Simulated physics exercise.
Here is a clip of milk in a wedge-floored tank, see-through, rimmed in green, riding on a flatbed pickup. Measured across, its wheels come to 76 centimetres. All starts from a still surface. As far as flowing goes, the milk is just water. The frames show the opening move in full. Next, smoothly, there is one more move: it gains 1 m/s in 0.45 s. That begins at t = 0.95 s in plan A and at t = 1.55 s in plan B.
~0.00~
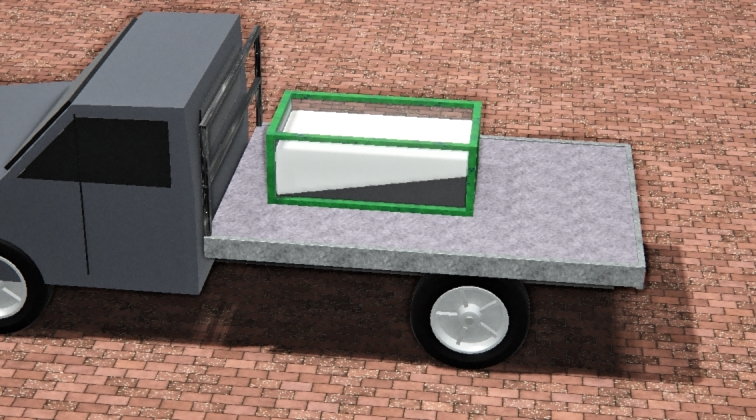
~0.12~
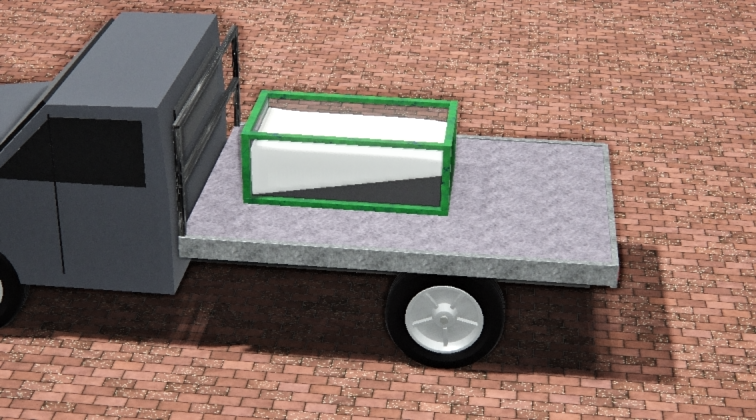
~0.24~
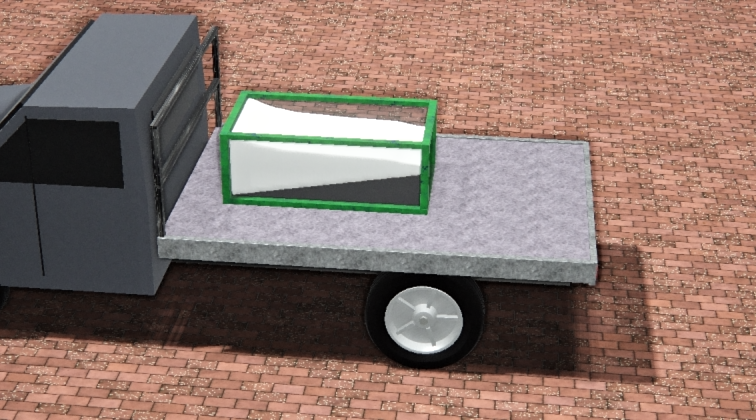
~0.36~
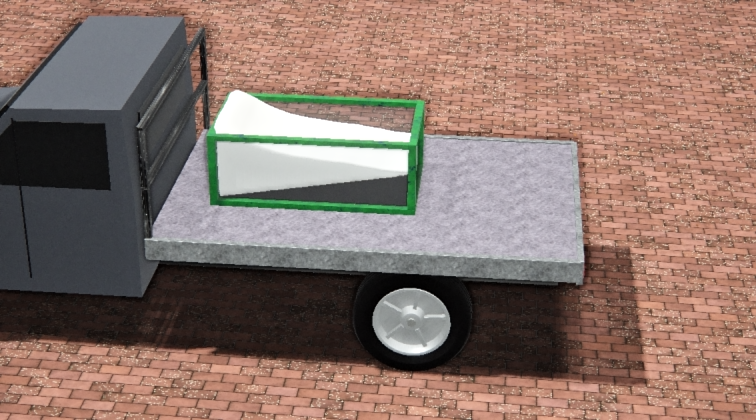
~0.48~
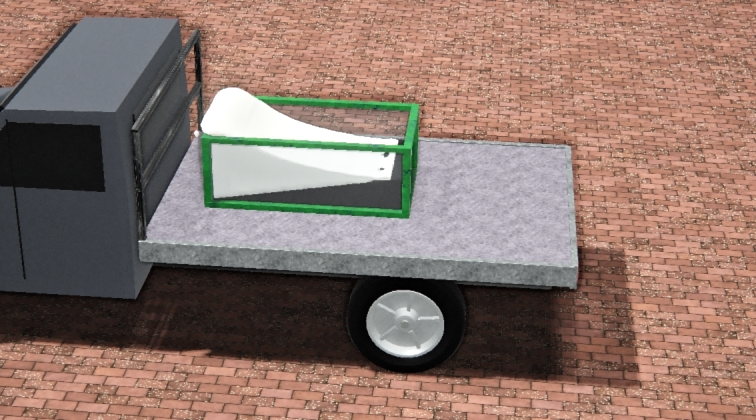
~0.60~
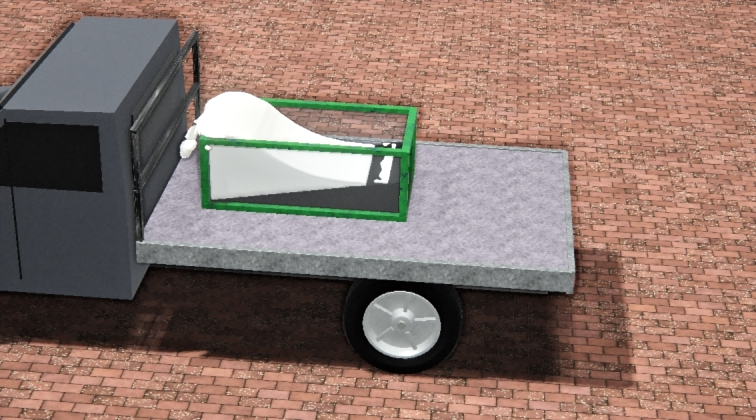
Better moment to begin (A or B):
The better moment is B.
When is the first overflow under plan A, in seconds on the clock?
First escape: Approx. 0.7 s.
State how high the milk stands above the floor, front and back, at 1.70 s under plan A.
Front reads 16 centimetres, back reads 54 centimetres.
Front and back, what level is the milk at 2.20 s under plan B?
Measured: Front = 16 cm, back = 44 cm.
For plan A, 1.70 s in, it stands 53 cm high behind and 17 cm in front; 15 per cent has gone over the back and the front.
For plan A, 4.39 s in, 23 per cent has gone mostly over the back, some over the front, 44 of 187 litres.
For plan B, 2.20 s in, it stands 44 cm high behind and 16 cm in front; 10 per cent has gone over the front and the back.
For plan B, 4.99 s in, 10 per cent has gone over the front and the back, 20 of 187 litres.
